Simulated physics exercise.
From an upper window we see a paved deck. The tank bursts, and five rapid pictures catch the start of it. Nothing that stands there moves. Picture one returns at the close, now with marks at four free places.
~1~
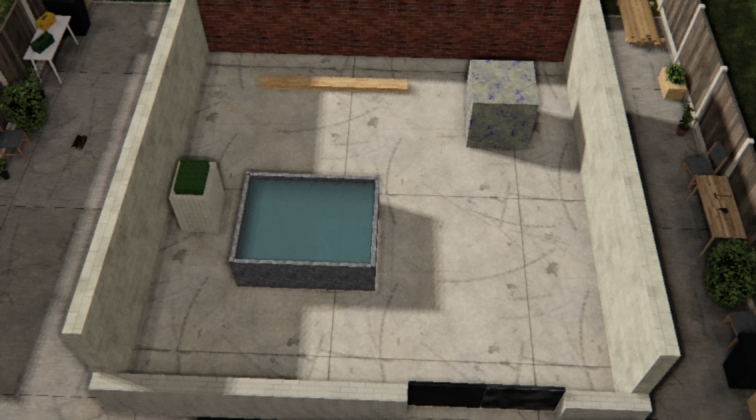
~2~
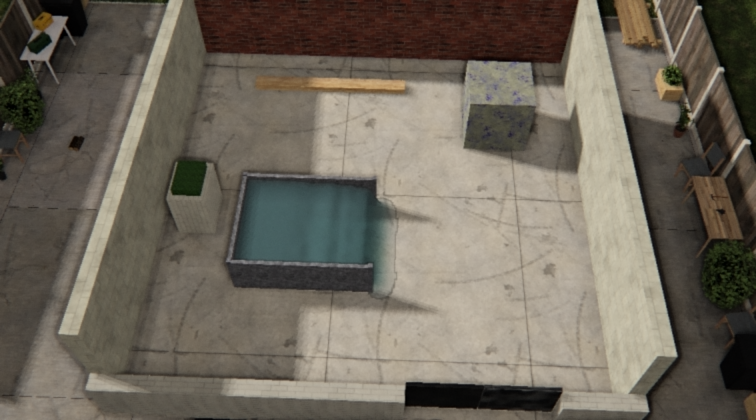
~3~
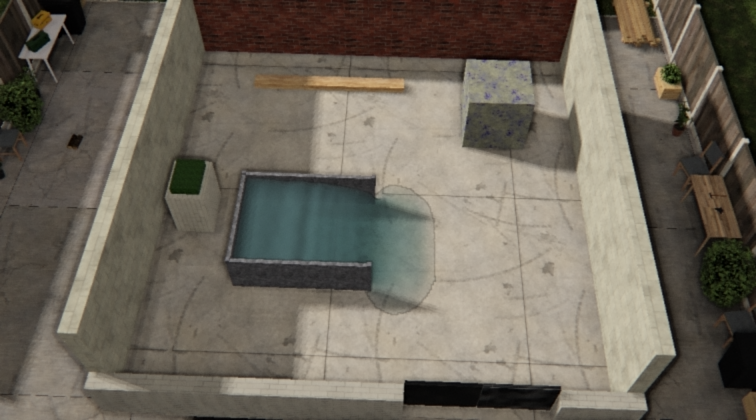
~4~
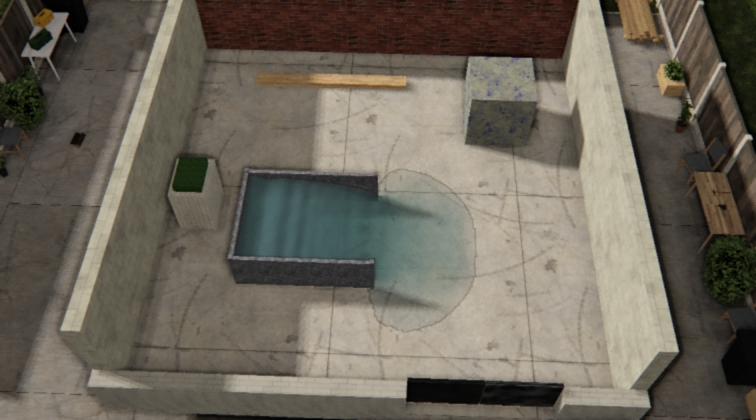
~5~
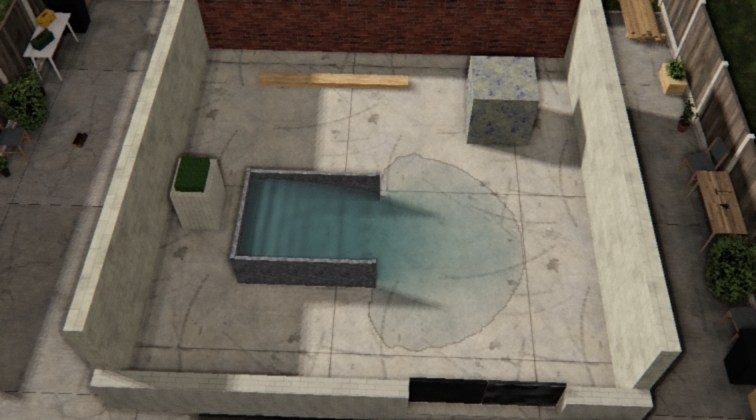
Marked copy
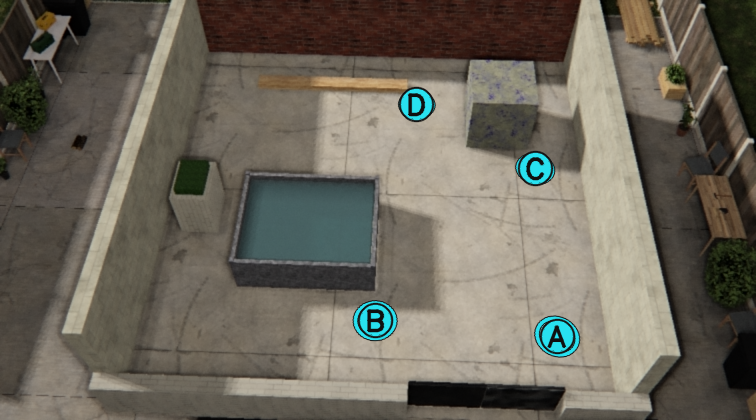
Blue-green water fills a dark-rimmed rectangular tank left of centre on a pale paved deck, seen from an upper window, with cream walls at the sides and a red brick wall behind. A green-topped pale block stands left of the tank, a wooden beam lies behind it, and a mottled grey block sits at back right. The tank's right side opens and water spreads rightward across the paving in a widening rounded sheet, while the view shifts very slightly.
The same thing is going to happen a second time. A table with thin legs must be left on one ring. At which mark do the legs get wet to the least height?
Ring D does it best.
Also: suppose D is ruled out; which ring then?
B it is.
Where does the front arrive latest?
Here it is ring D.
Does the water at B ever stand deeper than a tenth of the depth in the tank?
Yes.
In cyan, A at (557, 336); B at (375, 320); C at (535, 168); D at (416, 104).
With A, the water peaks at about 49 % of the depth that stood in the tank.
With B, the water peaks at about 14 % of the depth that stood in the tank.
With C, the water peaks at about 36 % of the depth that stood in the tank.
With D, the water peaks at about 7 % of the depth that stood in the tank.
